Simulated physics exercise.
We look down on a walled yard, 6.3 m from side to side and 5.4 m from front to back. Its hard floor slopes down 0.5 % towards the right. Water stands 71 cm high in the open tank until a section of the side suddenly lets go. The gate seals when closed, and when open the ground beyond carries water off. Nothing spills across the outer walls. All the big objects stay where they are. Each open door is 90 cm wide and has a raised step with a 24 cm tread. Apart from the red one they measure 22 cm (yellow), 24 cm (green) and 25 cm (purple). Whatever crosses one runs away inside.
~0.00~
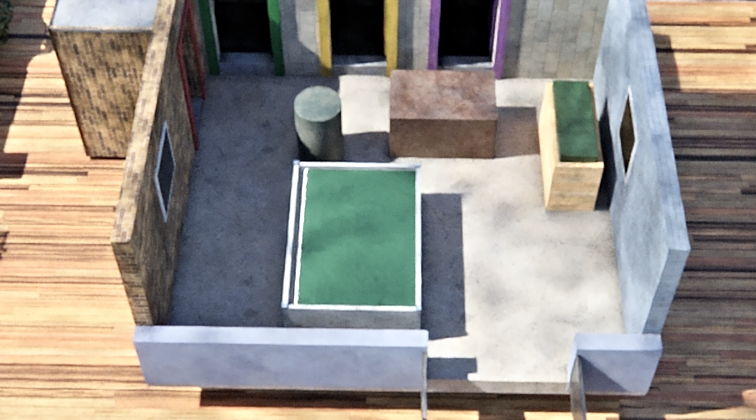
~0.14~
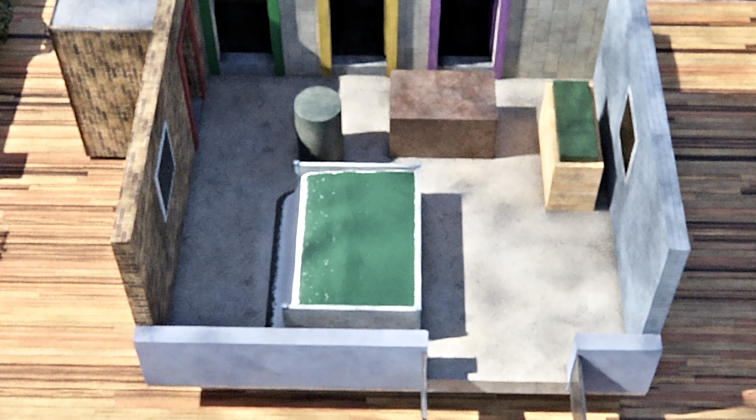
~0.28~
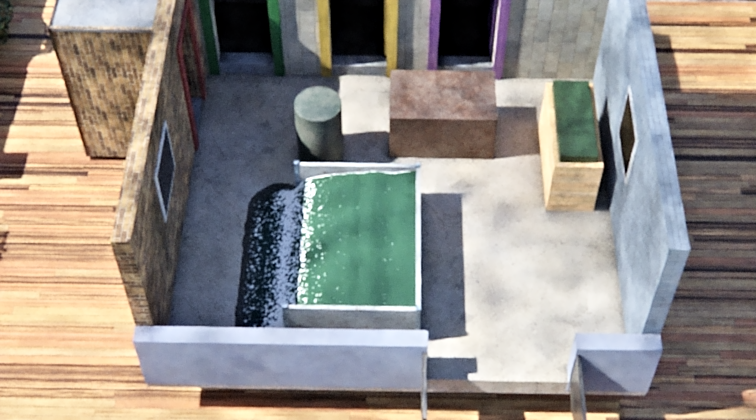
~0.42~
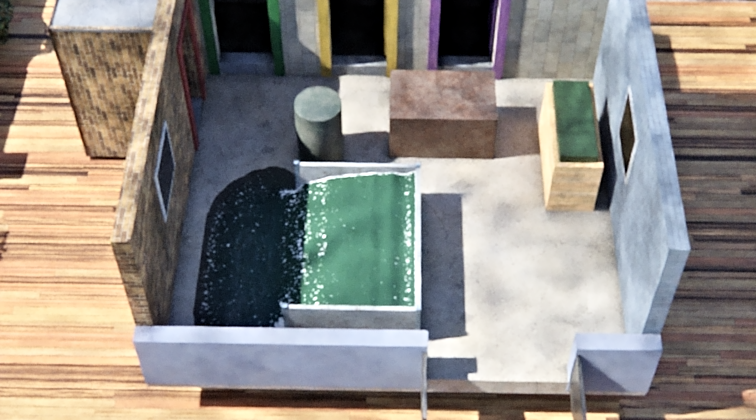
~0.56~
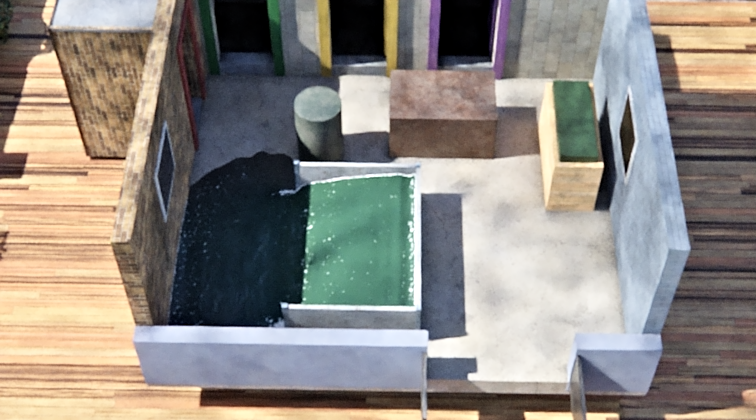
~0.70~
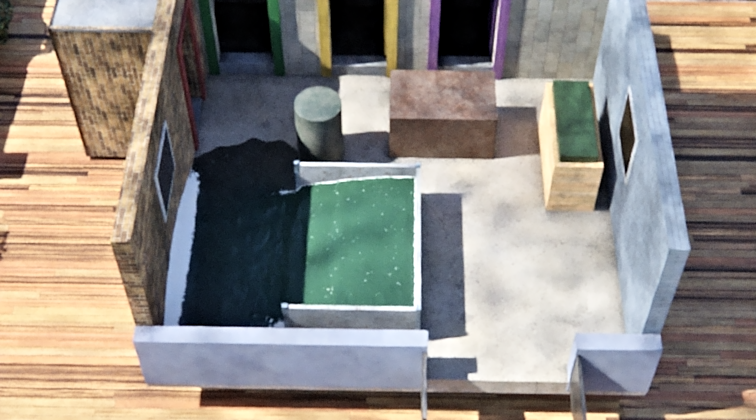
At first, a white-rimmed tank of green liquid sits still in a walled yard with colored doorways. Then its left side opens and liquid pours out to the left, foaming as it spreads in a dark sheet across the floor, reaching the left wall while the level in the tank drops.
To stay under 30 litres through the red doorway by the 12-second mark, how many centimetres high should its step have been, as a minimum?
About 13 cm.
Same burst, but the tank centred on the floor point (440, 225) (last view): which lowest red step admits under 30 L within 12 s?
About 11.5 cm.
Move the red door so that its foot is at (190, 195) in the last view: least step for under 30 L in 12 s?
About 30 cm.
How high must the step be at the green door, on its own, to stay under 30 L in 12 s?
Roughly 25 cm at green.
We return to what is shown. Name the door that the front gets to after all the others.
The purple one.
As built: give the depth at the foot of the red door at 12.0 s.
Some 8.5 cm.
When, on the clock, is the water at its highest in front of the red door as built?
Around 5.0 s.
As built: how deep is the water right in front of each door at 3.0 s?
In cm: Yellow 12, green 29, purple 1, red 11.
After 1.4 s water covers 25 % of the floor, deepest (56 cm) near (164, 358); 11 cm at the red door, 0 litres in over its 7 cm step.
After 3.0 s water covers 50 % of the floor, deepest (30 cm) near (205, 88); 11 cm at the red door, 17 litres in over its 7 cm step.
After 12.0 s water covers 95 % of the floor, deepest (14 cm) near (586, 103); 8 cm at the red door, 147 litres in over its 7 cm step.
At the red door as built, the water arrived by 1.1 s and peaked near 18 cm at 5.2 s.
Run again over the same 12 s with other heights there, 45 litres in over 11.5 cm, 11 litres over 16 cm. The limit of 30 litres is kept from about 13 cm up.
